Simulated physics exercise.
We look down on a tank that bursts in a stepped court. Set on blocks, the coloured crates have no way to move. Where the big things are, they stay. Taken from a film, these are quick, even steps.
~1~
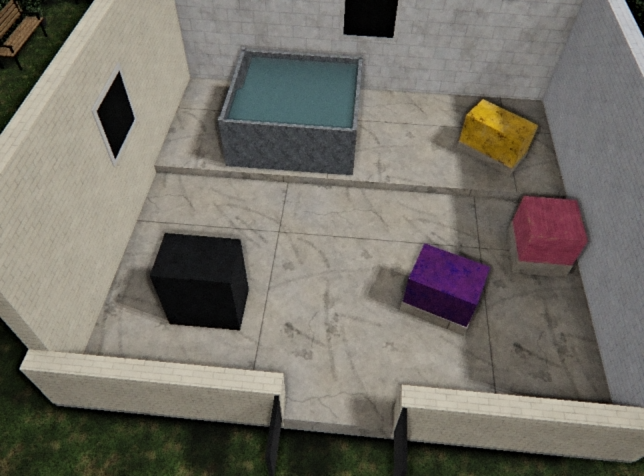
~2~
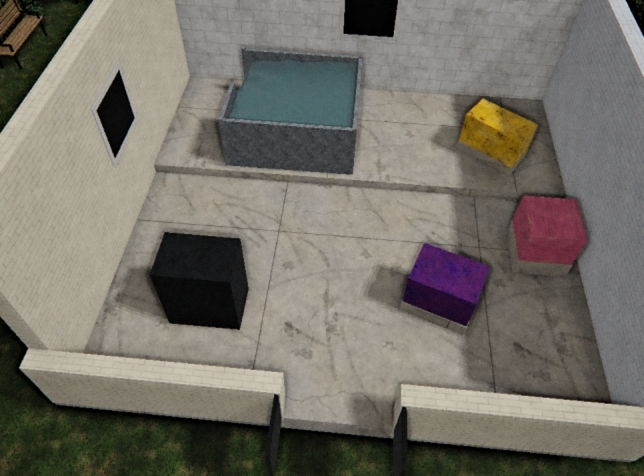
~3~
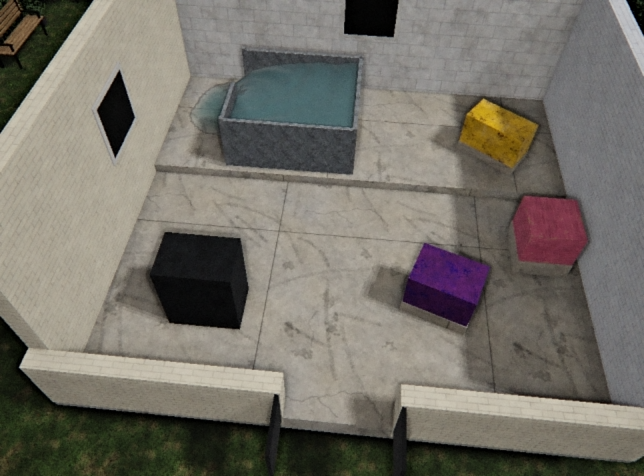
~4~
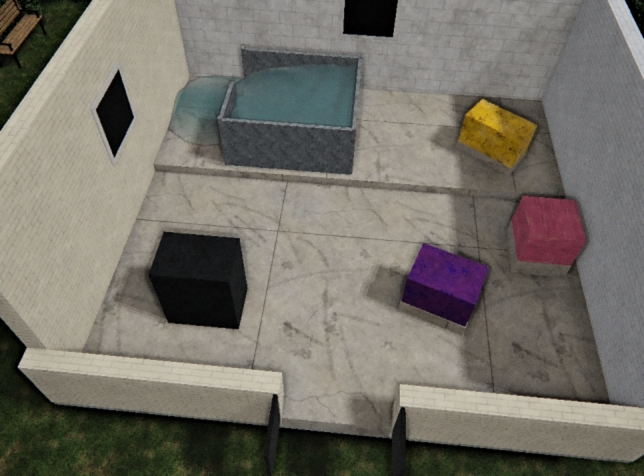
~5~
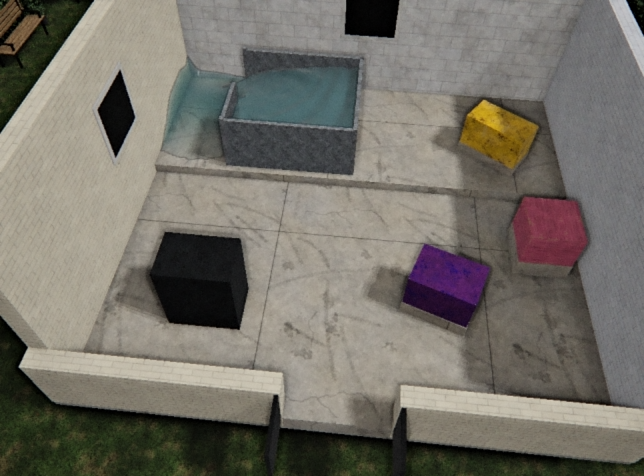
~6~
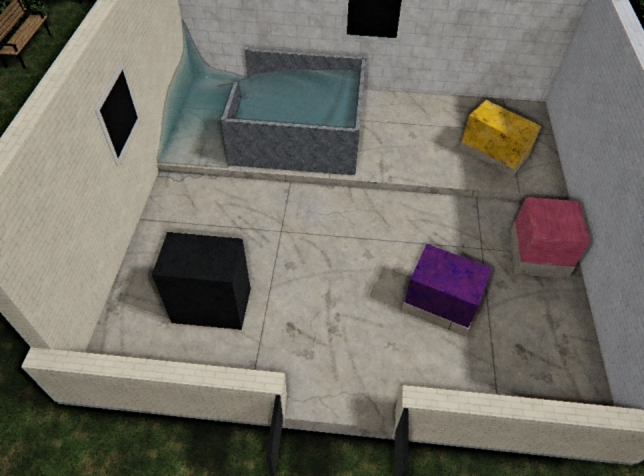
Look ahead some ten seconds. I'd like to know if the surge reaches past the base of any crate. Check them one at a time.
Here is how it goes: The yellow crate is not reached; the purple crate is not reached; the pink crate is not reached.
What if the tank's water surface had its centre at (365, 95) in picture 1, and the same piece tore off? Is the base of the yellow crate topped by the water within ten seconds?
Result - yellow crate stays clear.
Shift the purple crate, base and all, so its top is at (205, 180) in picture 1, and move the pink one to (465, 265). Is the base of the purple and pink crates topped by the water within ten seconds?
Ten seconds on, the purple crate has been flooded, but the pink crate is still clear.
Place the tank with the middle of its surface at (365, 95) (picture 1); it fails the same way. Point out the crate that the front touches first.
The one in purple.
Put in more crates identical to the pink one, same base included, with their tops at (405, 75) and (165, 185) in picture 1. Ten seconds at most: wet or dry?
Taken as listed, the first never gets reached and the second does get flooded.
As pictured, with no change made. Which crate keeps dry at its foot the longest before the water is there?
That one's the pink crate.
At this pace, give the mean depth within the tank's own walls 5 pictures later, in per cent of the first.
About 66 %.
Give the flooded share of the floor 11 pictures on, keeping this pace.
Close to 30 %.
A moment on, water covers 15 % of the floor; the yellow crate not reached, the purple crate not reached, the pink crate not reached.
Next, water covers 30 % of the floor; the yellow crate not reached, the purple crate not reached, the pink crate not reached.
Then, water covers 60 % of the floor; the yellow crate water round its plinth, the purple crate water round its plinth, the pink crate not reached.
Later, water covers 85 % of the floor; the yellow crate water round its plinth, the purple crate water round its plinth, the pink crate water round its plinth.
In the end, water covers 95 % of the floor; the yellow crate stayed above the water, the purple crate stayed above the water, the pink crate stayed above the water.
